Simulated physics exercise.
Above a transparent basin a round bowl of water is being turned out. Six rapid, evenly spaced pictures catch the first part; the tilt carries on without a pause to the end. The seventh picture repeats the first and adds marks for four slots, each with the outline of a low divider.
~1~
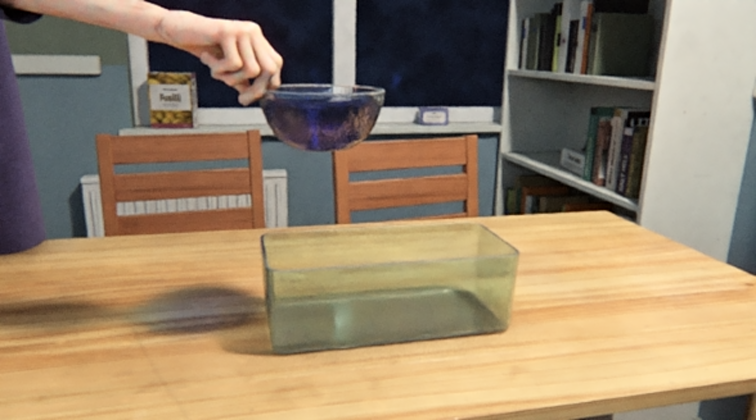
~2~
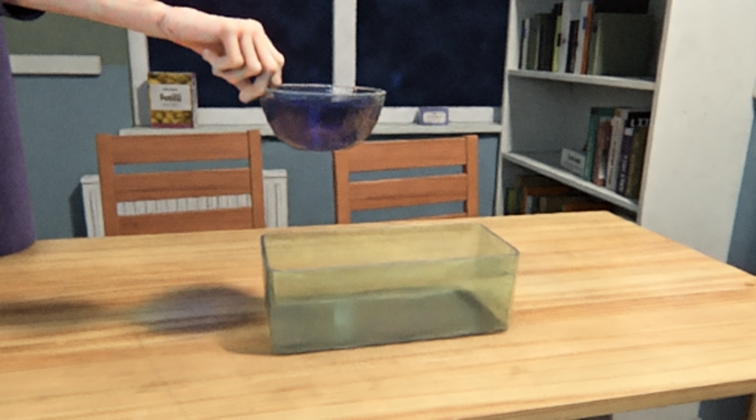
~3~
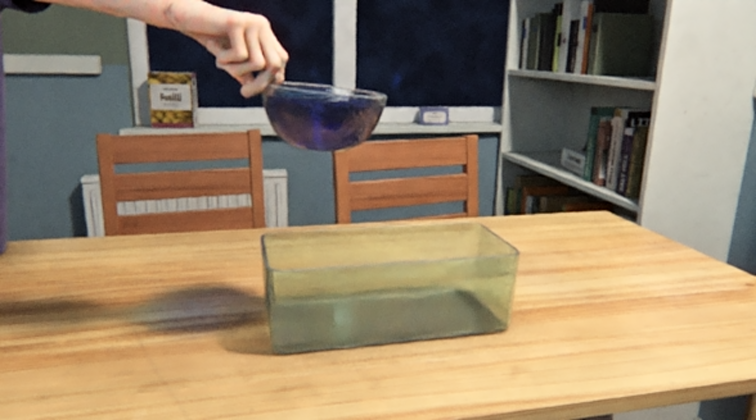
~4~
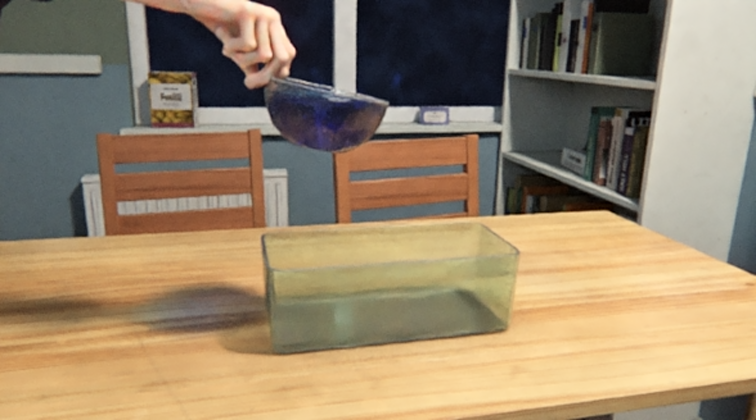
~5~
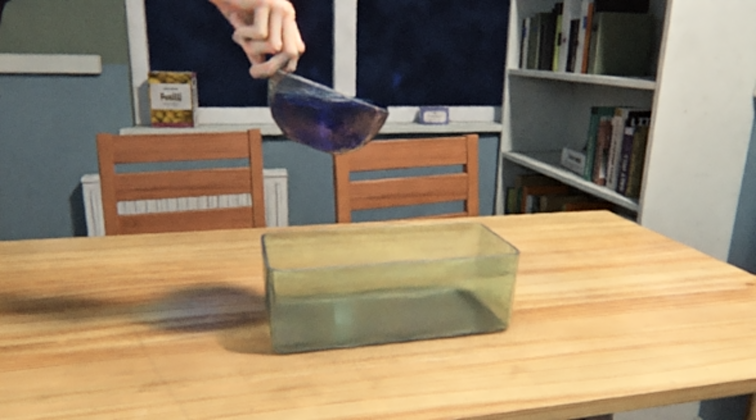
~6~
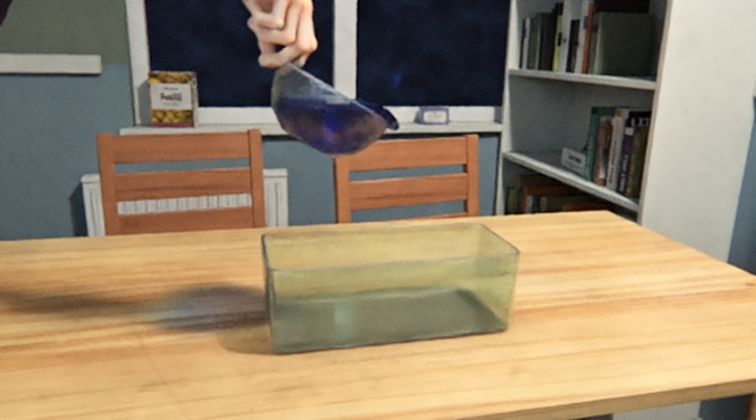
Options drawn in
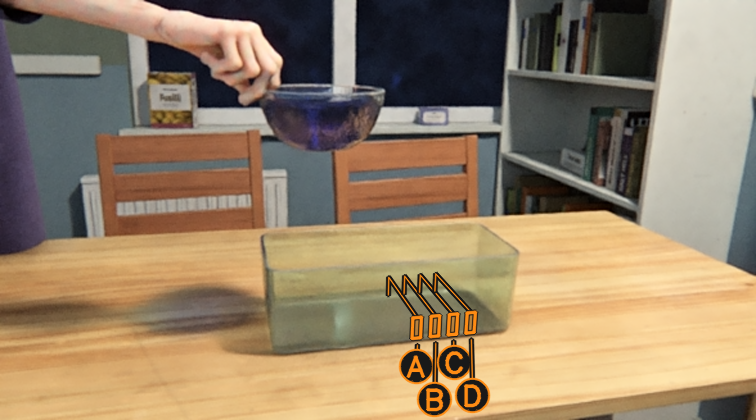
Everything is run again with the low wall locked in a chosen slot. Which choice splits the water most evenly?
Use slot B.
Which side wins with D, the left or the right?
More ends on the left.
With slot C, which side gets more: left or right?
The left side.
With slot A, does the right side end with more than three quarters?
No, it does not.
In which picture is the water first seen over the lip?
In picture 5.
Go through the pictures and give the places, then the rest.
Upright, lip at (380, 89); basin from (271, 351) to (508, 327); nothing has left yet.
Upright, lip at (381, 90); nothing has left yet.
Tipped about 5°, lip at (382, 94); nothing has left yet.
Tipped about 12°, lip at (385, 101); nothing has left yet.
Tipped about 20°, lip at (386, 110); water is over the lip, down to (386, 110).
Tipped about 30°, lip at (385, 121); water is over the lip, down to (389, 127).
On the marked copy, A at (417, 344); B at (435, 343); C at (453, 341); D at (471, 339).
For slot A, about 32 % ends left of the wall and 66 % right of it.
For slot B, about 48 % ends left of the wall and 51 % right of it.
For slot C, about 67 % ends left of the wall and 30 % right of it; 3 % is lost outside.
For slot D, about 83 % ends left of the wall and 14 % right of it; 3 % is lost outside.
